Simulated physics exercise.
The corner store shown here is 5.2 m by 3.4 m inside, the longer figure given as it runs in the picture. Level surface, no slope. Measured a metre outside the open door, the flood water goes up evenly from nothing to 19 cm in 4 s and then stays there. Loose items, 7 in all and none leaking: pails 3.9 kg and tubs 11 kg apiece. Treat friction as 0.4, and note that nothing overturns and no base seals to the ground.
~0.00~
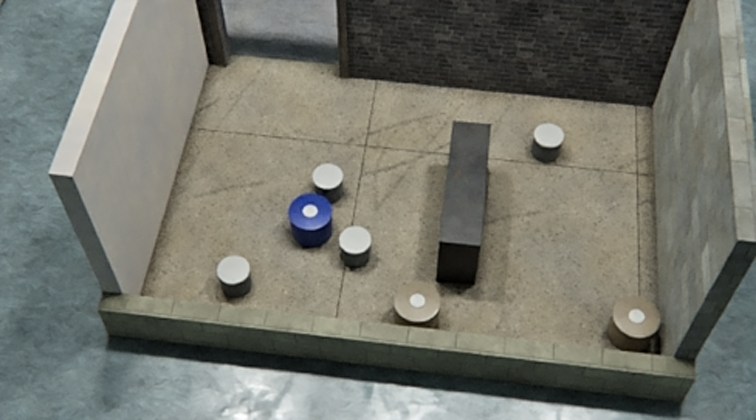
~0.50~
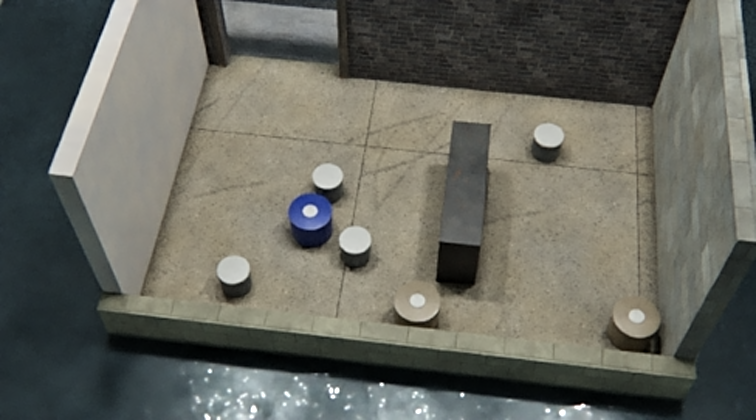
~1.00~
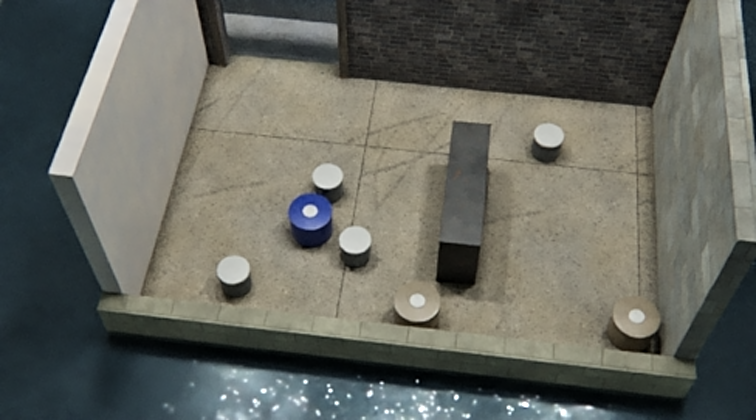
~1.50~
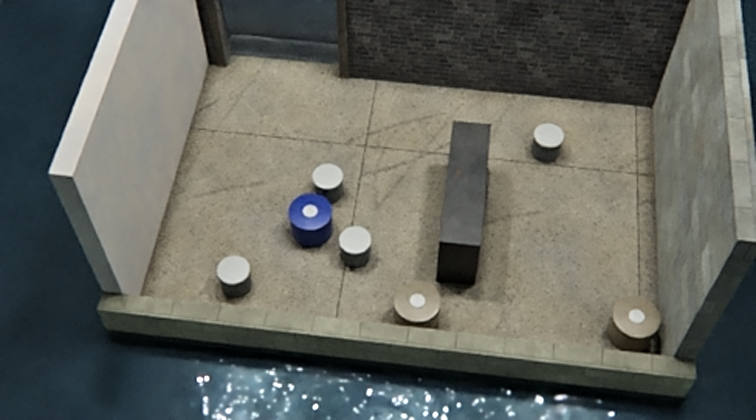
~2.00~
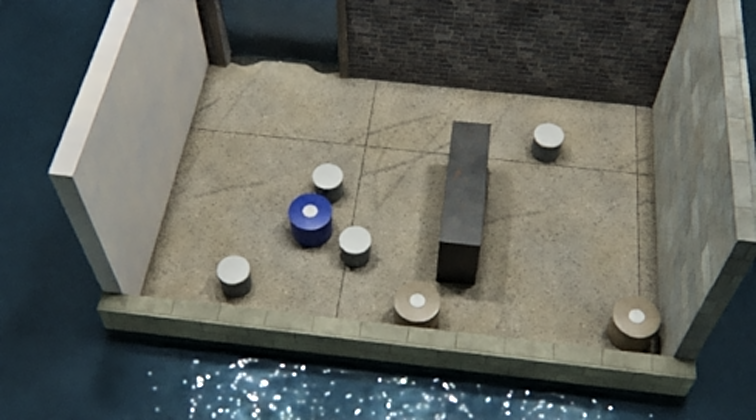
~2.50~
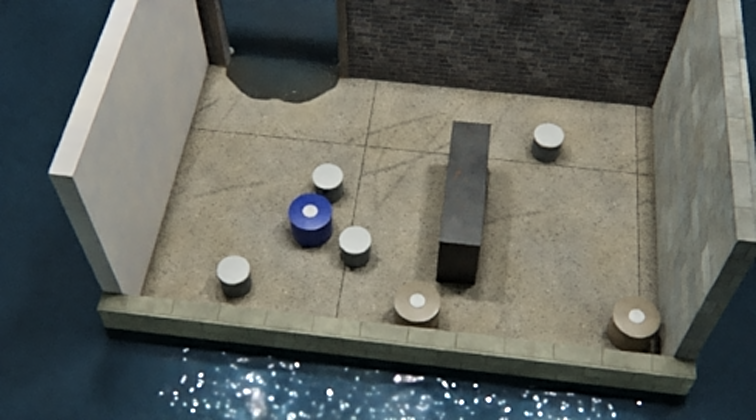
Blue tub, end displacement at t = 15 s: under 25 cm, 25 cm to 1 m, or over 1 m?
Over 1 m.
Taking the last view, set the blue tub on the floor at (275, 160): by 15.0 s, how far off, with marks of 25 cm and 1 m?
By then it winds up well off.
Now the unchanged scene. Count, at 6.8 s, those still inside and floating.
At that instant the tally stands at 3.
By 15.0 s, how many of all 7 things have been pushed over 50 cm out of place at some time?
I count 7 of them.
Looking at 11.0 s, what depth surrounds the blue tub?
I'd put it at about 11 cm.
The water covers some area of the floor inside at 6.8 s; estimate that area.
Somewhere about 9.5 m2, give or take.
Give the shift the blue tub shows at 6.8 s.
Around 40 centimetres.
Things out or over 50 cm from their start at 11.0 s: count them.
Tally at that time: 6.
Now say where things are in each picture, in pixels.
In the first frame, the blue tub at (310, 211), on the bottom; 0.0 m2 under water; 0 of 7 have shifted.
In the second frame, the blue tub at (310, 211) rests on the ground; water covers 0.0 m2; 0 of 7 have shifted.
In the third frame, the blue tub at (310, 211), on the bottom; 0.0 m2 under water; 0 of 7 have shifted.
In the fourth frame, the blue tub at (310, 211) rests on the ground; 0.0 m2 under water; 0 of 7 have shifted.
In the fifth frame, the blue tub at (310, 211) rests on the ground; 0.0 m2 under water; 0 of 7 have shifted.
In the sixth frame, the blue tub at (310, 211), on the bottom; 0.4 m2 under water; 0 of 7 have shifted.
After 3.5 s the blue tub is near (310, 211), 0.0 m from its start, aground; 0 afloat.
After 6.8 s the blue tub is near (312, 247), 0.4 m from its start, aground; 3 afloat.
After 11.0 s the blue tub is near (433, 282), 1.5 m from its start, afloat; 3 afloat.
After 15.0 s the blue tub is near (596, 209), 2.9 m from its start, afloat; 7 afloat.
